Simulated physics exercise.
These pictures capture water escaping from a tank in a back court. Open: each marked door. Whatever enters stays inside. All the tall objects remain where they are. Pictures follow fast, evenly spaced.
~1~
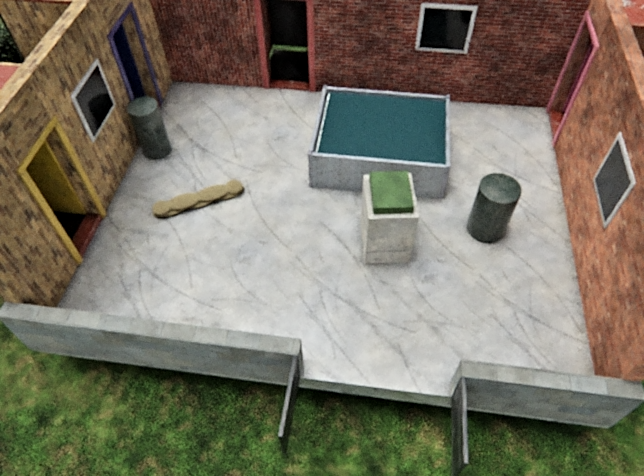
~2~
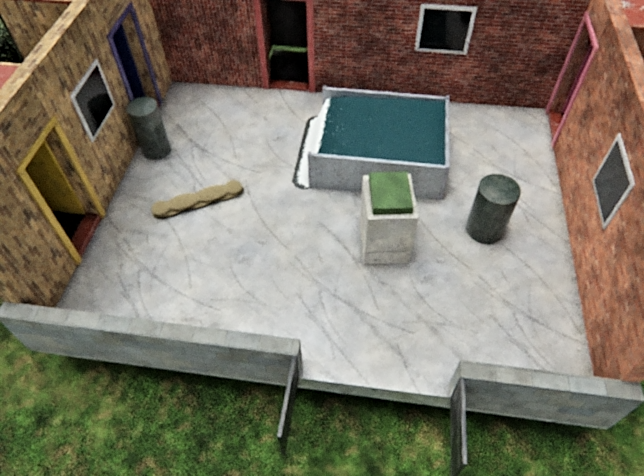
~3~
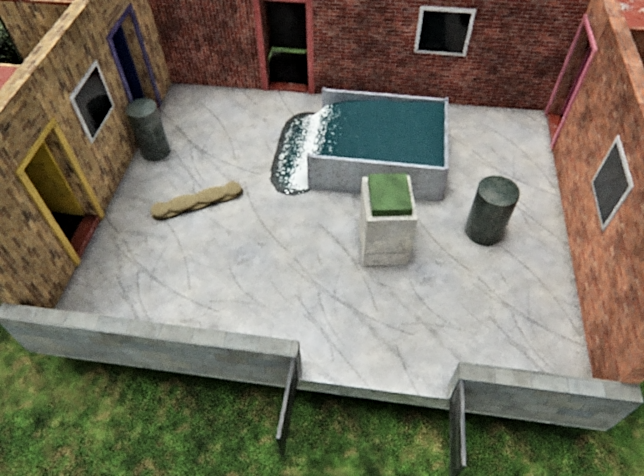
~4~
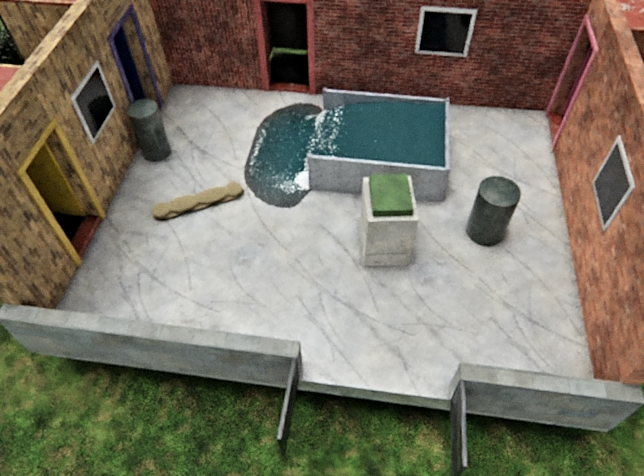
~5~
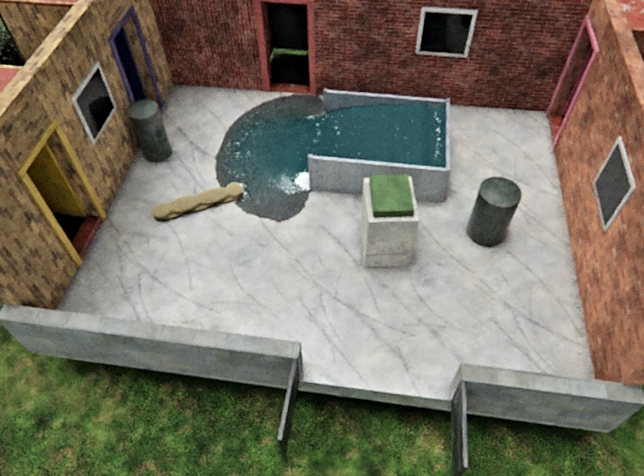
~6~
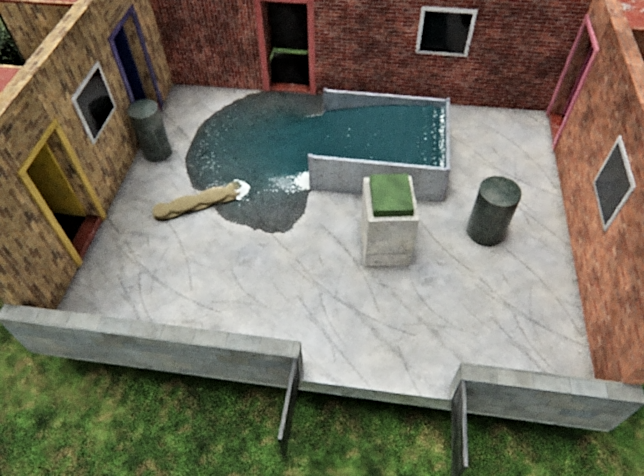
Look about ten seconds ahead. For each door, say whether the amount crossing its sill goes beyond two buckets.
Door by door: Pink door - two buckets at most, red door - beyond two buckets, yellow door - two buckets at most, blue door - beyond two buckets.
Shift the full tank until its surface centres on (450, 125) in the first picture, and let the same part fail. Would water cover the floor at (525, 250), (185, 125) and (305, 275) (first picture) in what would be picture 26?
In order: Untouched, submerged, untouched.
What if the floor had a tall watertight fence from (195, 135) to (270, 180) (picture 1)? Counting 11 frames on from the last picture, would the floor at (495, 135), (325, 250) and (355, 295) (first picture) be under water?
Taking the points in the order given, they are high and dry, high and dry and high and dry.
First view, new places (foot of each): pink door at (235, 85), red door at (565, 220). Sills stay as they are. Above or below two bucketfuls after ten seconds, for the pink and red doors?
Result: Pink door gets flooded, red door stays unflooded.
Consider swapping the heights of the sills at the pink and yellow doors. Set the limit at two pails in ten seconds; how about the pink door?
My answer is that the pink door doesn't reach it.
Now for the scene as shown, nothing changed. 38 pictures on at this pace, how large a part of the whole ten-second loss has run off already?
It should be close to 80 percent by then.
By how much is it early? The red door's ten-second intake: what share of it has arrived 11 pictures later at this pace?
Around 15 percent.
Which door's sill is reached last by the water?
My answer: The pink one.
A moment on, water covers 30 % of the floor; the pink door not reached, the red door under two buckets in, the yellow door not reached, the blue door over two buckets in.
Next, water covers 35 % of the floor; the pink door not reached, the red door under two buckets in, the yellow door wet at the sill, nothing in, the blue door far over two buckets in.
Then, water covers 40 % of the floor; the pink door not reached, the red door over two buckets in, the yellow door wet at the sill, nothing in, the blue door far over two buckets in.
Later, water covers 65 % of the floor; the pink door not reached, the red door over two buckets in, the yellow door under two buckets in, the blue door far over two buckets in.
In the end, water covers 90 % of the floor; the pink door wet at the sill, nothing in, the red door far over two buckets in, the yellow door under two buckets in, the blue door far over two buckets in.
